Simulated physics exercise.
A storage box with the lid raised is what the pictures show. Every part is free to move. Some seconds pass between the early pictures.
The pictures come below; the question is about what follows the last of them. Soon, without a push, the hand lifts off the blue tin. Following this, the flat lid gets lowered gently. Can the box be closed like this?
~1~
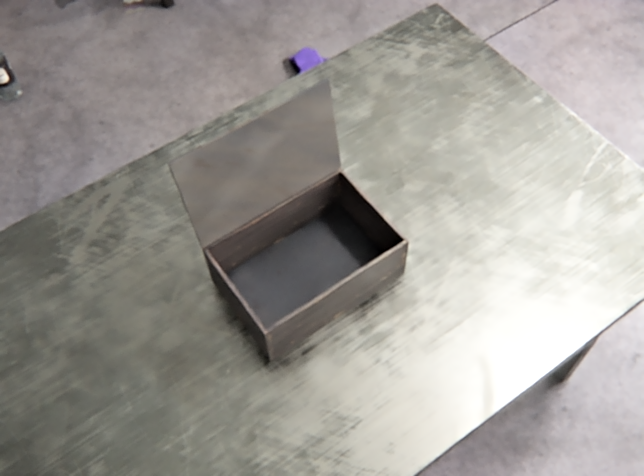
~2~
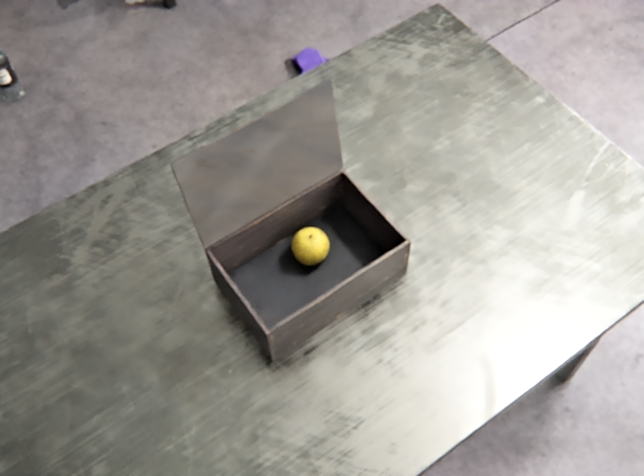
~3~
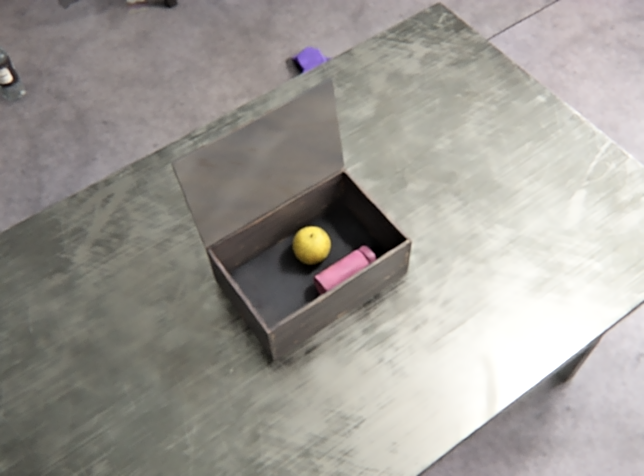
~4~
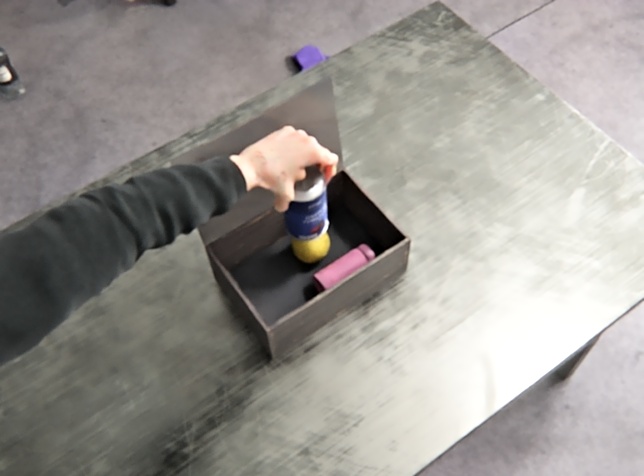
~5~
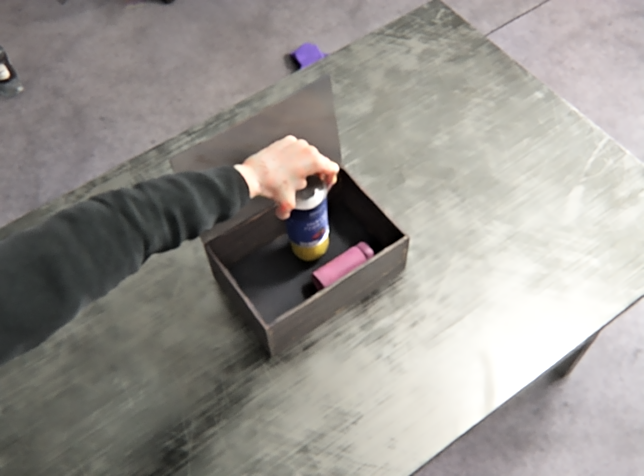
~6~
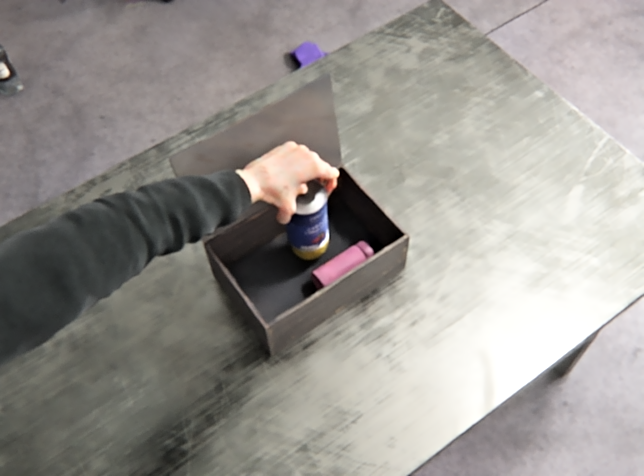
Lies on the rim.
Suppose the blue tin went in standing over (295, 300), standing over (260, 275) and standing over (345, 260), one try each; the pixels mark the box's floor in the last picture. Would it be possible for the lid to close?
The lid stays partly open the first time, stays partly open the second time and goes all the way down the third time.
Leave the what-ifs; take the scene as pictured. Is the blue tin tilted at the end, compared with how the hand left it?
Result: The blue tin leans over.
Then, 0.90 s after the last picture, lid starting down; blue tin on its side near (274, 286); yellow apple rolled a little.
Then, 1.80 s after the last picture, lid 43° above the rim; blue tin on its side near (275, 286); yellow apple rolled a little.
At rest, lid shut; tipped over in the box, blue tin; the other 2 in place. Seen from the same camera at the end, blue tin near (275, 286).
